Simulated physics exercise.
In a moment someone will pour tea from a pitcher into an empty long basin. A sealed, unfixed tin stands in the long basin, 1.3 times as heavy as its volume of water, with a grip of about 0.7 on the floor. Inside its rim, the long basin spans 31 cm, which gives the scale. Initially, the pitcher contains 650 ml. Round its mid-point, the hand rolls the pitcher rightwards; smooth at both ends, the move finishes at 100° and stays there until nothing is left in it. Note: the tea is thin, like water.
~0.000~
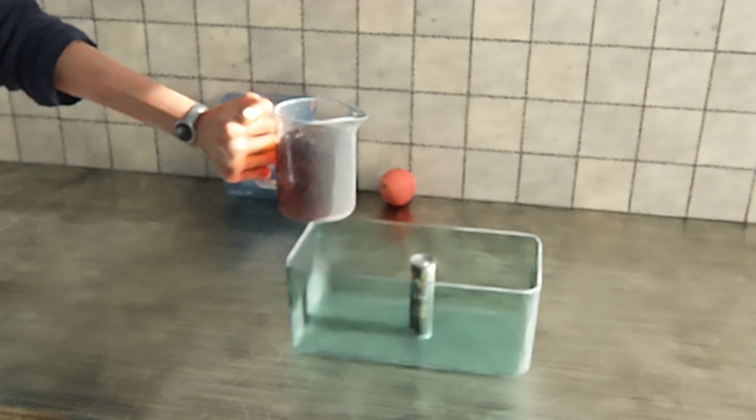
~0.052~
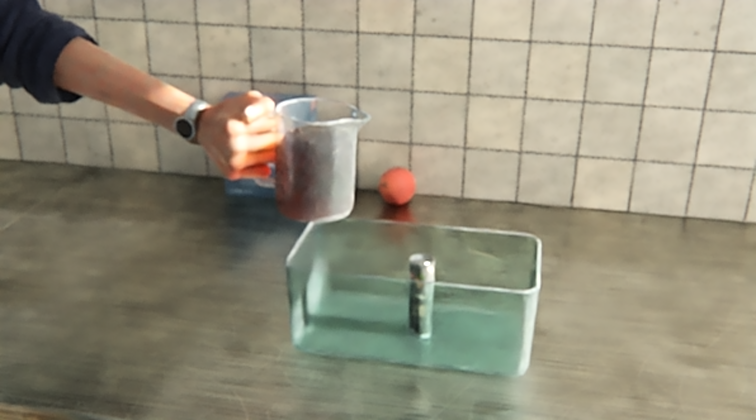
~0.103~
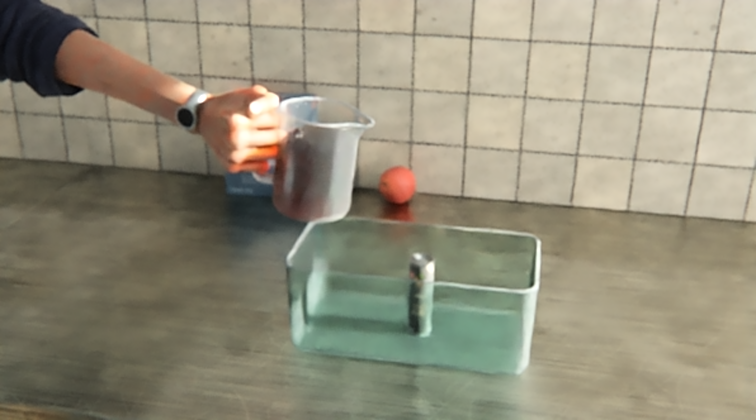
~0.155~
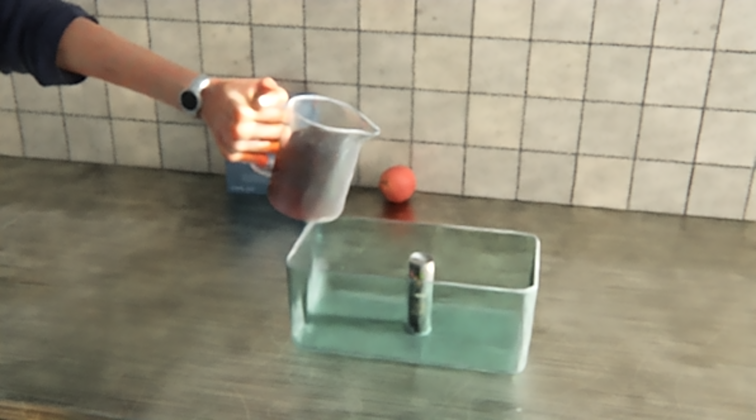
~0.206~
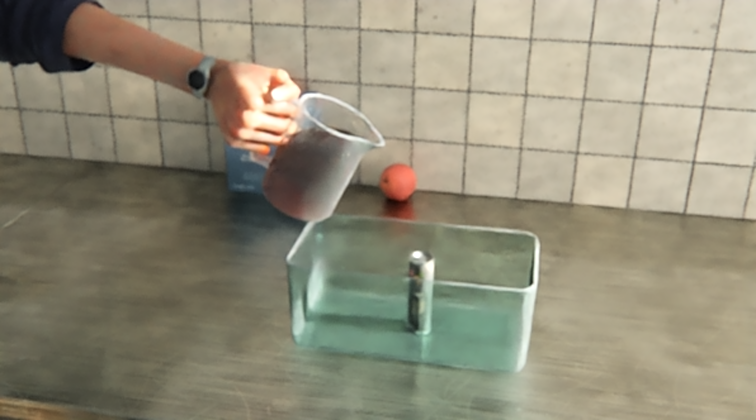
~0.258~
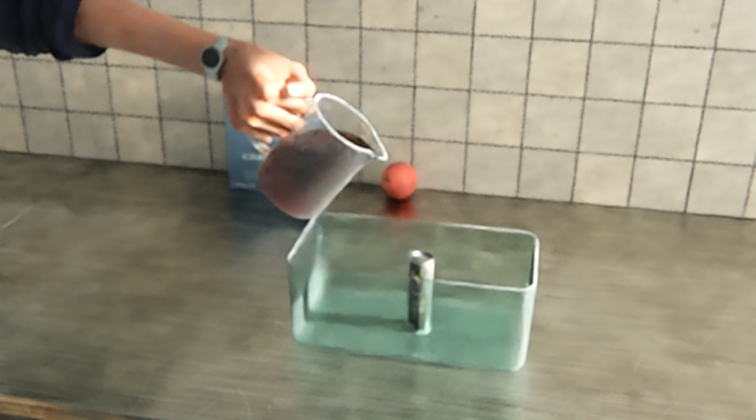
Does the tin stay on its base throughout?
No, it goes down.
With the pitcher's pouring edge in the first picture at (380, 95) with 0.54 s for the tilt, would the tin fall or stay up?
Then the tin remains standing.
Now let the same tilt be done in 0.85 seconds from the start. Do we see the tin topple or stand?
Tips over.
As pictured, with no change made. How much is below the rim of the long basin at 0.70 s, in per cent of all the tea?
Roughly 58 percent of it.
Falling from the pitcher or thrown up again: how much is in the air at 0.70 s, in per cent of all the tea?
Airborne share: Near 16 %.
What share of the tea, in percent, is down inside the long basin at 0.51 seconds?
Around 12 percent.
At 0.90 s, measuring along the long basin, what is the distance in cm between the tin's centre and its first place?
Around 8 centimetres.
By 0.51 s the tilt is 94° and 69 per cent is still to pour; the tin stands where it began.
By 0.70 s the tilt is 100° and 27 per cent is still to pour; the tin leans 12°.
By 0.90 s the tilt is 100° and 9 per cent is still to pour; the tin lies on its side.
By 1.11 s the tilt is 100° and 3 per cent is still to pour; the tin lies on its side.
At rest the tin lies on its side.
